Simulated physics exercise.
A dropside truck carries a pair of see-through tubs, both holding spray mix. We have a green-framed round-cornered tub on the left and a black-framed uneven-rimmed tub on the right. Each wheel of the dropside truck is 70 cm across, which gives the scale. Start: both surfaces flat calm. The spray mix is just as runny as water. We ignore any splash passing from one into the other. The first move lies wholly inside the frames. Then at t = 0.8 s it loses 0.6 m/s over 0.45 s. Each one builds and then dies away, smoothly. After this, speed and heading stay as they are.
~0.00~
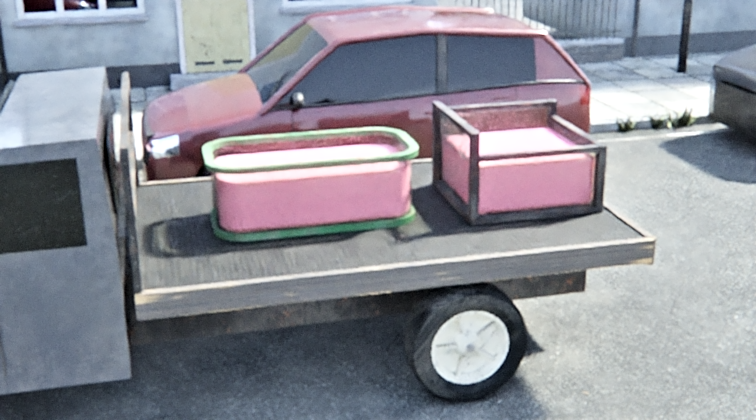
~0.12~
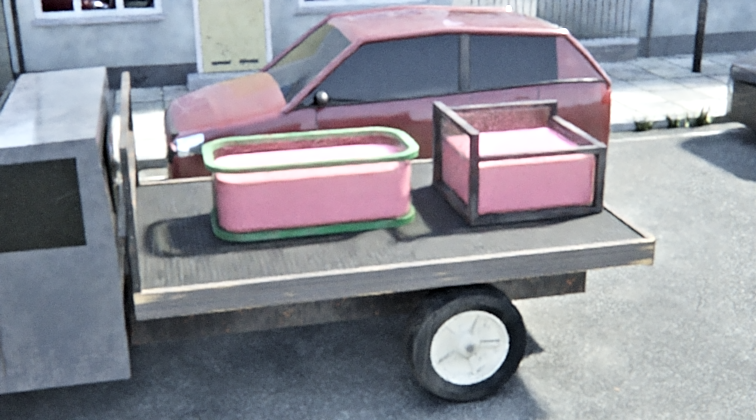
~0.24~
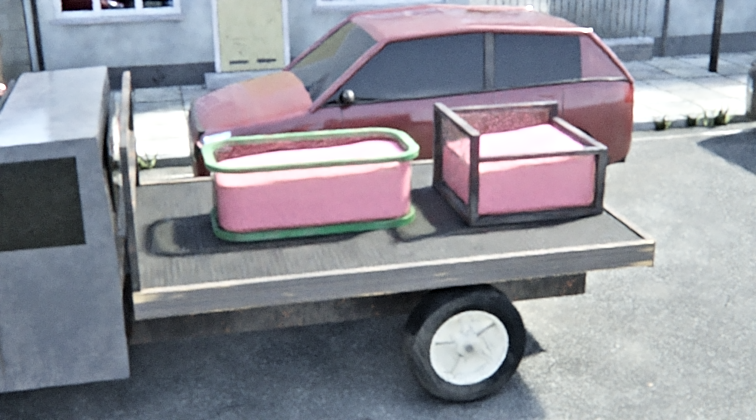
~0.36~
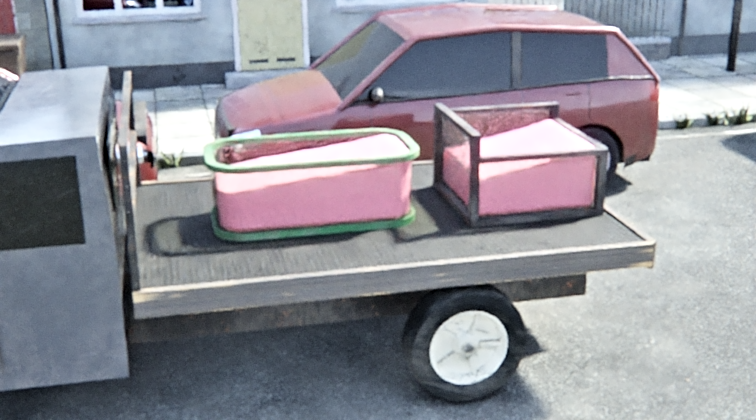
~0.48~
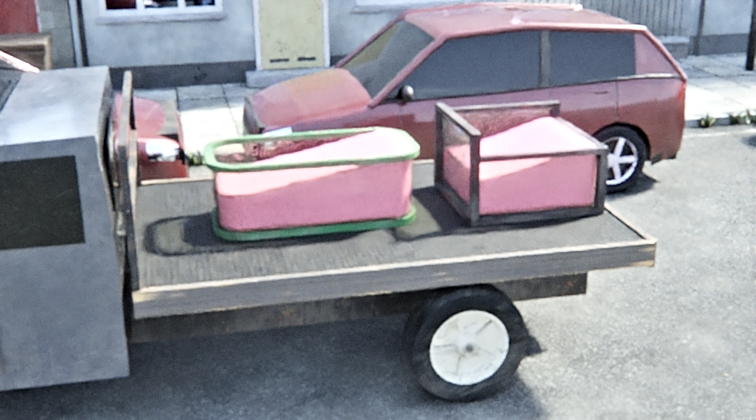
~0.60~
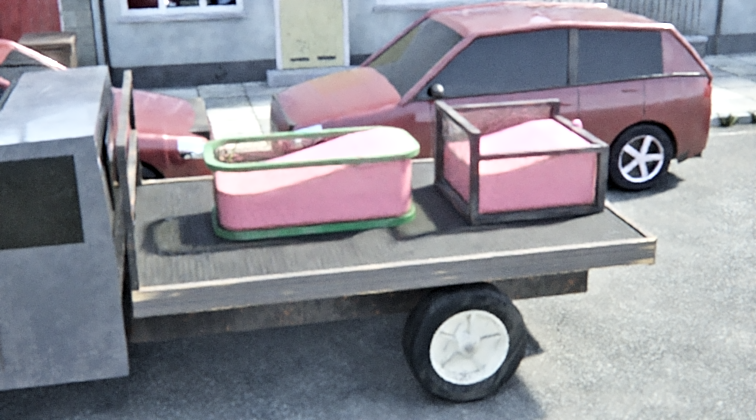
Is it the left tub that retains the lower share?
Yes.
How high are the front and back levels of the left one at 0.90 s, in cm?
Approx. 30 cm front, approx. 30 cm back.
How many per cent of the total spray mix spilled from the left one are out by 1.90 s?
Around 50 percent of it.
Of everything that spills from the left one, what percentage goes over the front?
Around 60 in a hundred.
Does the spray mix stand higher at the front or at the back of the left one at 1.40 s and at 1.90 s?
Towards the fore end first, then towards the aft end.
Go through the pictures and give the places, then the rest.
Left tub, front level (229, 176), back level (398, 162); right tub, levels hidden; the front is on the left, levels are read along the near walls, in the first frame.
Left tub, front level (228, 176), back level (398, 162); right tub, levels hidden, in the second frame.
Left tub, front level (229, 181), back level (398, 158); right tub, front level (485, 168), in the third frame.
Left tub, front level (230, 186), back level (398, 153); right tub, front level (485, 172), back level (580, 146), in the fourth frame.
Left tub, front level (230, 189), back level (399, 147); right tub, front level (485, 172), back level (581, 144), in the fifth frame.
Left tub, front level (229, 187), back level (398, 146); right tub, front level (485, 169), in the sixth frame.
By 0.90 s the left one has lost nothing (front 30 cm, back 30 cm); the right one has lost nothing (front 38 cm, back 25 cm).
By 1.40 s the left one has lost nothing (front 52 cm, back 15 cm); the right one has lost nothing (front 34 cm, back 25 cm).
By 1.90 s the left one has lost 6 per cent, over the front, a little elsewhere (front 23 cm, back 46 cm); the right one has lost 1 per cent, over the near side and the back (front 24 cm, back 36 cm).
By 4.24 s the left one has lost 12 per cent, over the front and the back, a little elsewhere; the right one has lost 3 per cent, mostly over the back, some over the near side.
